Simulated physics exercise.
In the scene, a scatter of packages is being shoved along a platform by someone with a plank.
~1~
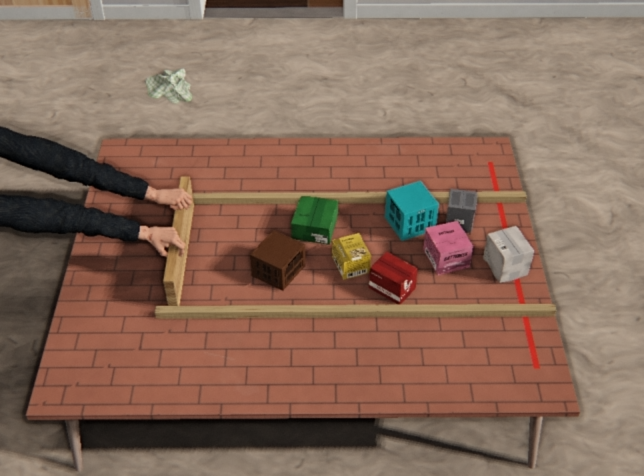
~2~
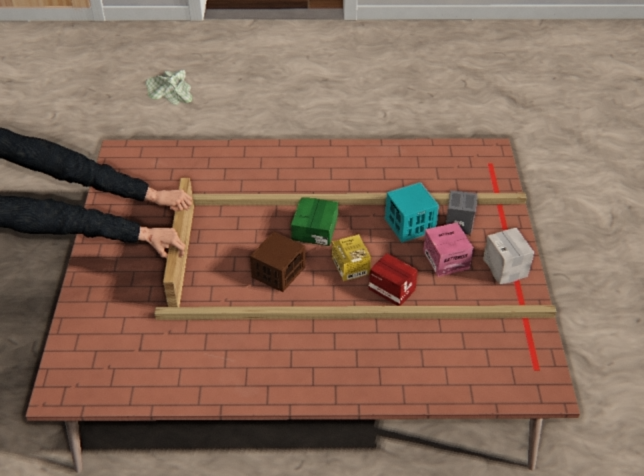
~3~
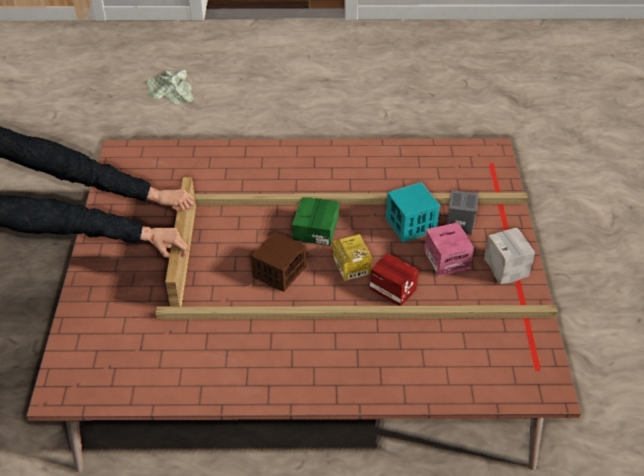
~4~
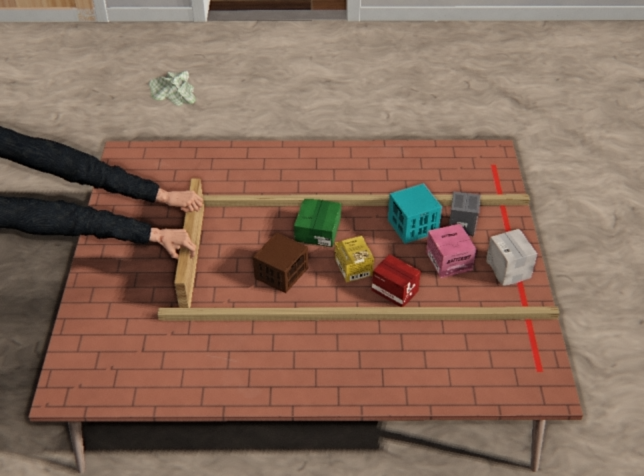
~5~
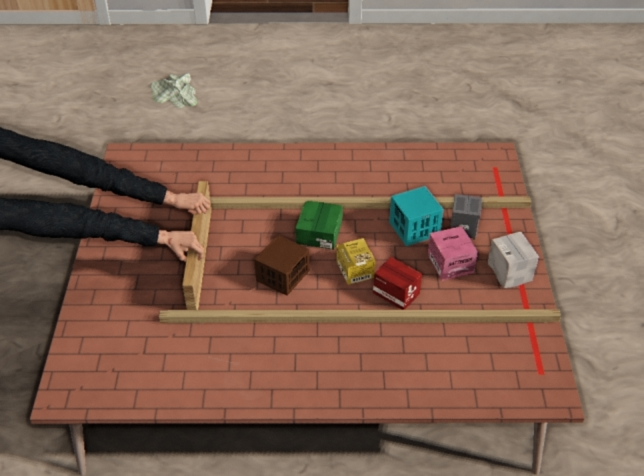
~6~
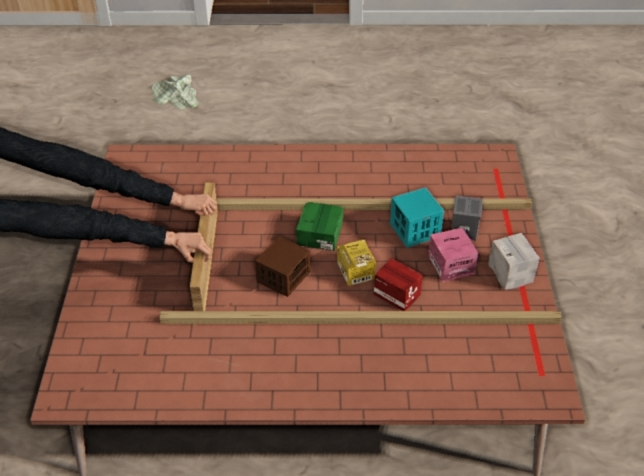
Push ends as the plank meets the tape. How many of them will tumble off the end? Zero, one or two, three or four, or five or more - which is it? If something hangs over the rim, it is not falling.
The edge claims more than four.
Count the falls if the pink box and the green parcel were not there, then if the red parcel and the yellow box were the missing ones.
Count of fallen: 3 / 4.
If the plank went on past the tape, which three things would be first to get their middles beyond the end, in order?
White parcel, grey tote, pink box.
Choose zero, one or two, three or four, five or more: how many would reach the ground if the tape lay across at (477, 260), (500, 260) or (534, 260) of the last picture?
In the order of the places given: Three or four; five or over; at least five.
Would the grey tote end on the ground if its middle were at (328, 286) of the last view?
Result: It stays aboard.
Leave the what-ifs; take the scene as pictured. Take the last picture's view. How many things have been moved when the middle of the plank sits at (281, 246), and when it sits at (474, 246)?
The number moved is 1 and then 8.
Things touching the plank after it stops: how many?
Well, it touches 3.
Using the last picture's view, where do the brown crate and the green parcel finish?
The one named first is at (540, 258), the next at (531, 223).
Soon after, none off yet; white parcel at rest near (513, 262); grey tote at rest near (466, 219); pink box at rest near (453, 255).
After that, none off yet; white parcel at rest near (513, 262); grey tote displaced a little near (470, 219); pink box displaced a little near (466, 255).
And then, one off so far; white parcel on its way down near (584, 316); grey tote displaced well along near (546, 219); pink box displaced well along near (544, 254).
In the end, the number that fall off is five or more; gone, yellow box, turquoise crate, pink box, grey tote and white parcel.
